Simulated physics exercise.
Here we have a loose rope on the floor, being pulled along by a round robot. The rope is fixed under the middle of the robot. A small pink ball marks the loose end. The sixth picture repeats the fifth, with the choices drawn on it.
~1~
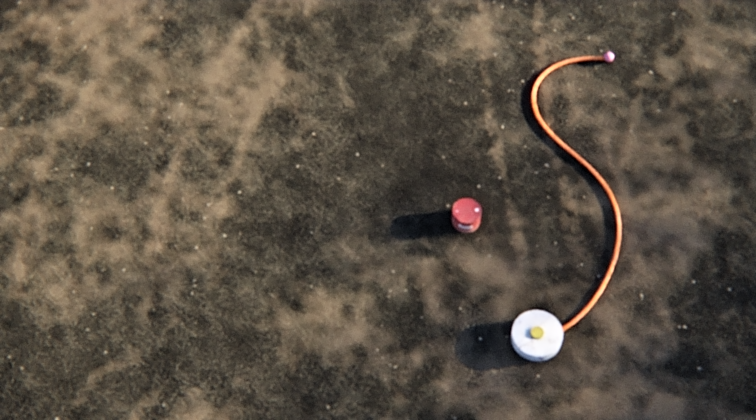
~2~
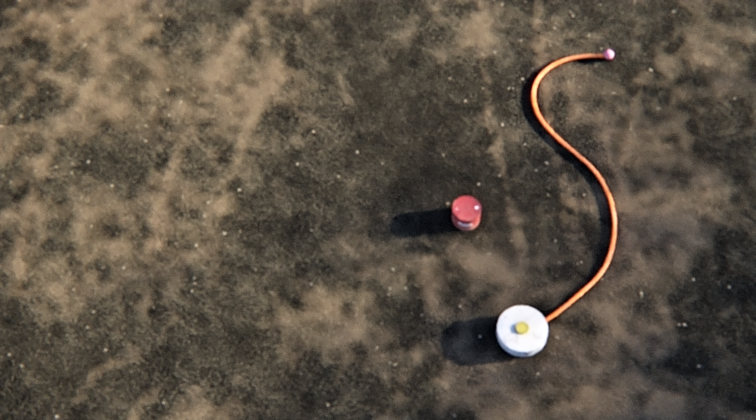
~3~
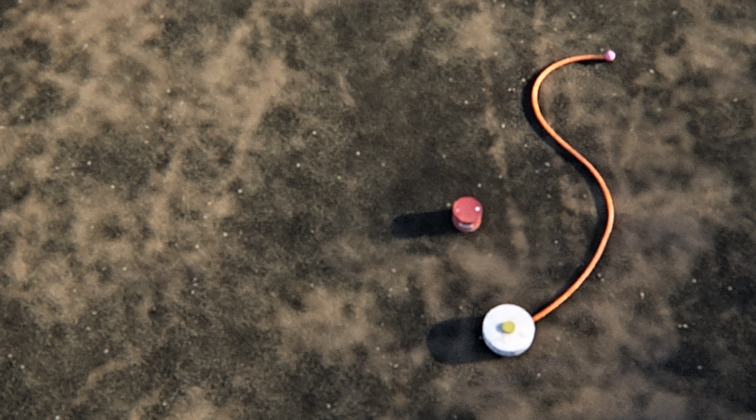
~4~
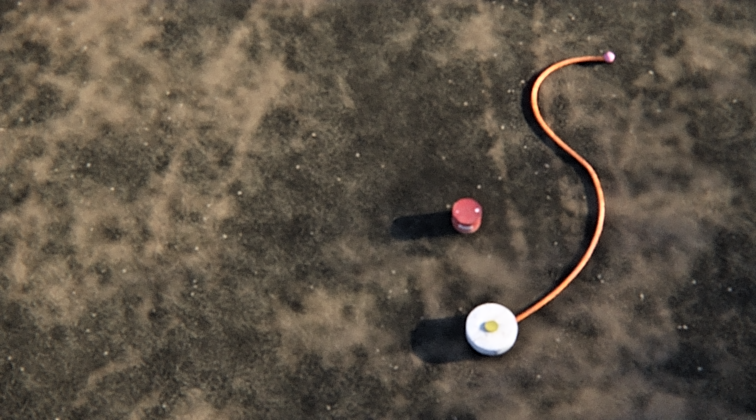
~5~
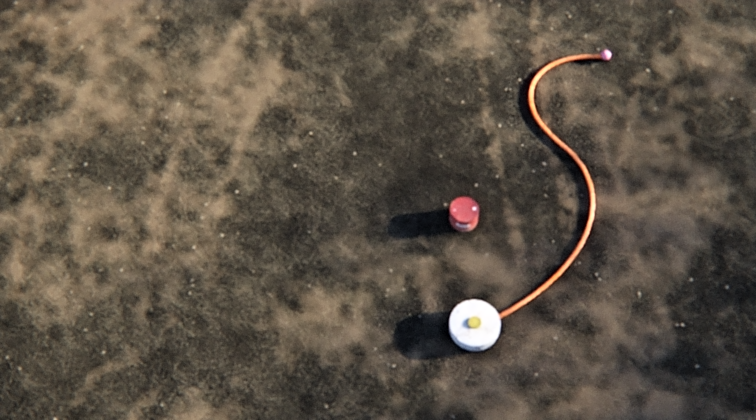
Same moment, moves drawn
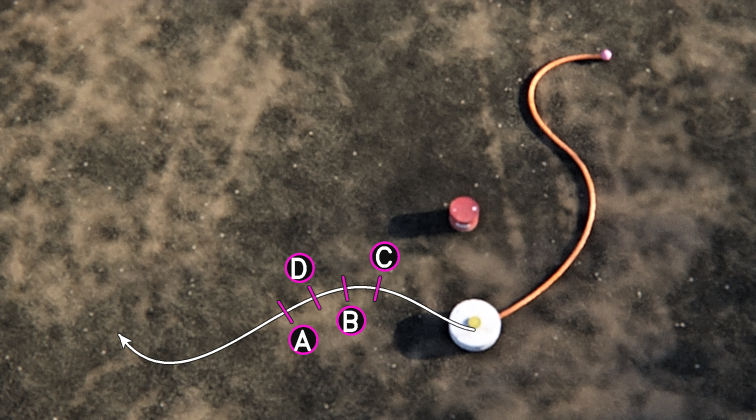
White round robot pulling an orange rope slowly leftward across a mottled brown floor, below a small red tub that stays still.
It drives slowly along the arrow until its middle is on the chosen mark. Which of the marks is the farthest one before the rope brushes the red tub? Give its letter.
B.
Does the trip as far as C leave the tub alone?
Yes.
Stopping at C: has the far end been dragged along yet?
No.
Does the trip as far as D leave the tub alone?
For that mark, no.
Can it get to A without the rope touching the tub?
No.
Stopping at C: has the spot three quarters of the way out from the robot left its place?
By then, no.
On the marked copy, A at (285, 312); B at (345, 288); C at (377, 289); D at (314, 297); the route from (474, 330) via (292, 308) to (119, 335).
With B. Early on, robot (429, 306), middle of the rope (576, 179), free end (606, 55).
Further on, robot (385, 286), middle of the rope (562, 183), free end (606, 55).
At the end, robot (345, 284), middle of the rope (535, 185), free end (606, 55); nothing has been touched.
As for the rest, A brings the rope against the tub; C is safe but short; D brings the rope against the tub.
